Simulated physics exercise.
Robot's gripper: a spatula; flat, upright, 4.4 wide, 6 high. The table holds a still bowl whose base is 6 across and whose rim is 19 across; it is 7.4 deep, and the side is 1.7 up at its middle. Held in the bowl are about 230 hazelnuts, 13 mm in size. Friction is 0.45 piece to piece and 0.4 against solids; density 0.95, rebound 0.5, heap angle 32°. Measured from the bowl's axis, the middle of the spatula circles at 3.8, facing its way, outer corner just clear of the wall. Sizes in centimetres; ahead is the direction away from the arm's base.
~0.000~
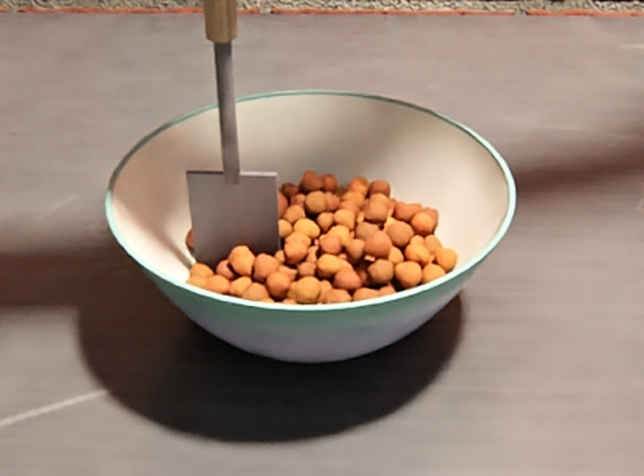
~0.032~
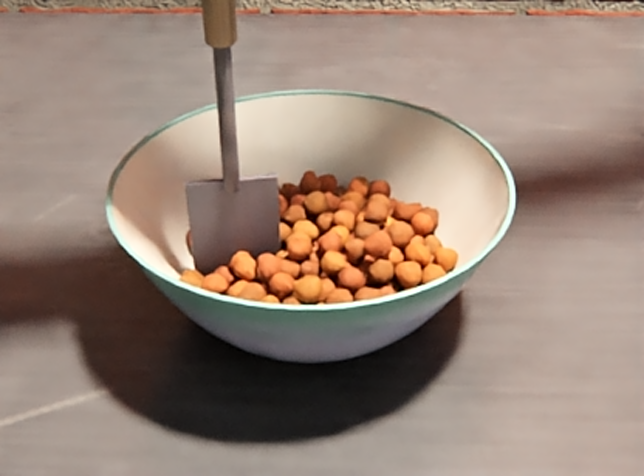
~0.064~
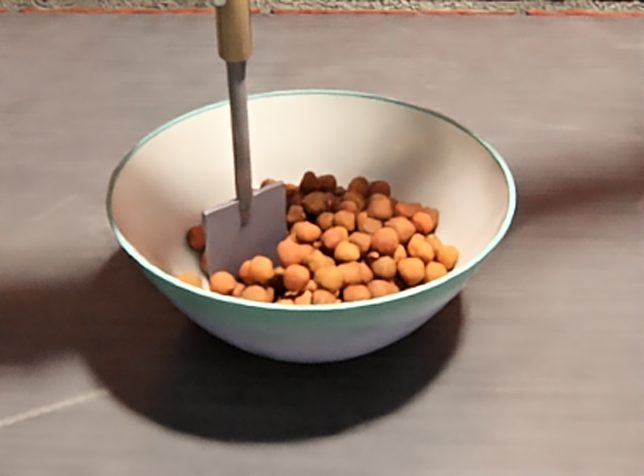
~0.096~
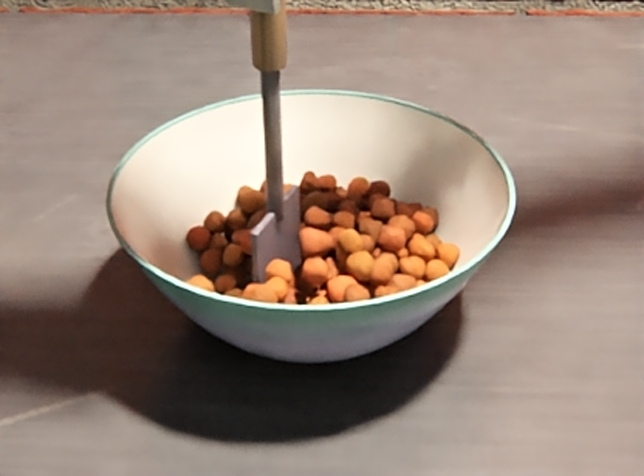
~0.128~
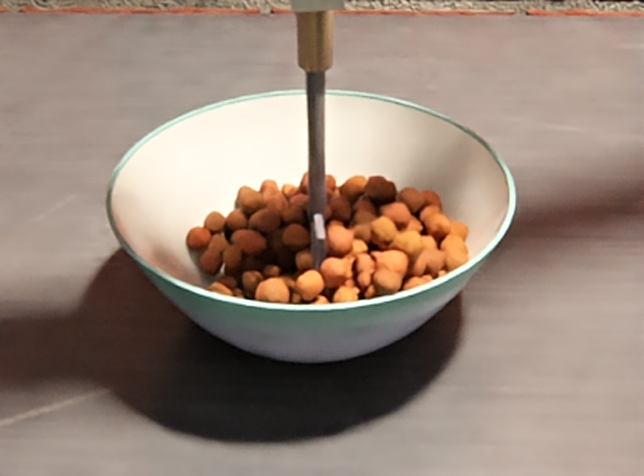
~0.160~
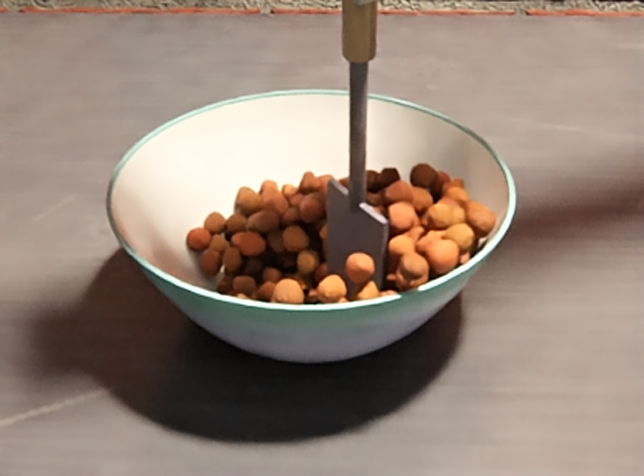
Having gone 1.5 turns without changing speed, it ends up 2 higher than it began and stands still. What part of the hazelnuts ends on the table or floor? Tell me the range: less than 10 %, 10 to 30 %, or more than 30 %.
It falls in the range 10 to 30 %.
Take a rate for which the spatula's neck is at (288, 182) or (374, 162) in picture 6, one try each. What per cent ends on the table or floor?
Near 0 in a hundred for the first and near 25 in a hundred for the second.
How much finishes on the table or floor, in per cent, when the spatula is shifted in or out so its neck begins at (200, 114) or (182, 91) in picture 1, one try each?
10 and 0 per cent.
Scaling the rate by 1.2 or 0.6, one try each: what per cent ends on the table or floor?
Around 20 percent on the first try and 5 percent on the second.
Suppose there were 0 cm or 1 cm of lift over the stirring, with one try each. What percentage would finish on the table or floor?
Estimates: 20 % and 20 %.
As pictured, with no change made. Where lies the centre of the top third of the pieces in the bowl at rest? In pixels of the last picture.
Centre of top third: Approx. (328, 254).
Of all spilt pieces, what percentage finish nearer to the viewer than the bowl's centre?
My reading is roughly 30 per cent.
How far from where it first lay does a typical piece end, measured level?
Something like 7 centimetres, give or take.
After 0.34 s, 284° round, highest piece 11 above the table; 212 in the bowl, 5 on the table or floor, 14 in flight or on the tool.
After 0.51 s, 83° round, highest piece 9 above the table; 201 in the bowl, 28 on the table or floor, 2 in flight or on the tool.
After 0.80 s, 180° round, highest piece 6 above the table; 200 in the bowl, 31 on the table or floor.
After 1.50 s, 180° round, highest piece 6 above the table; 200 in the bowl, 31 on the table or floor.
In the end, 200 in the bowl, 31 on the table or floor. That is 13 % on the table or floor.
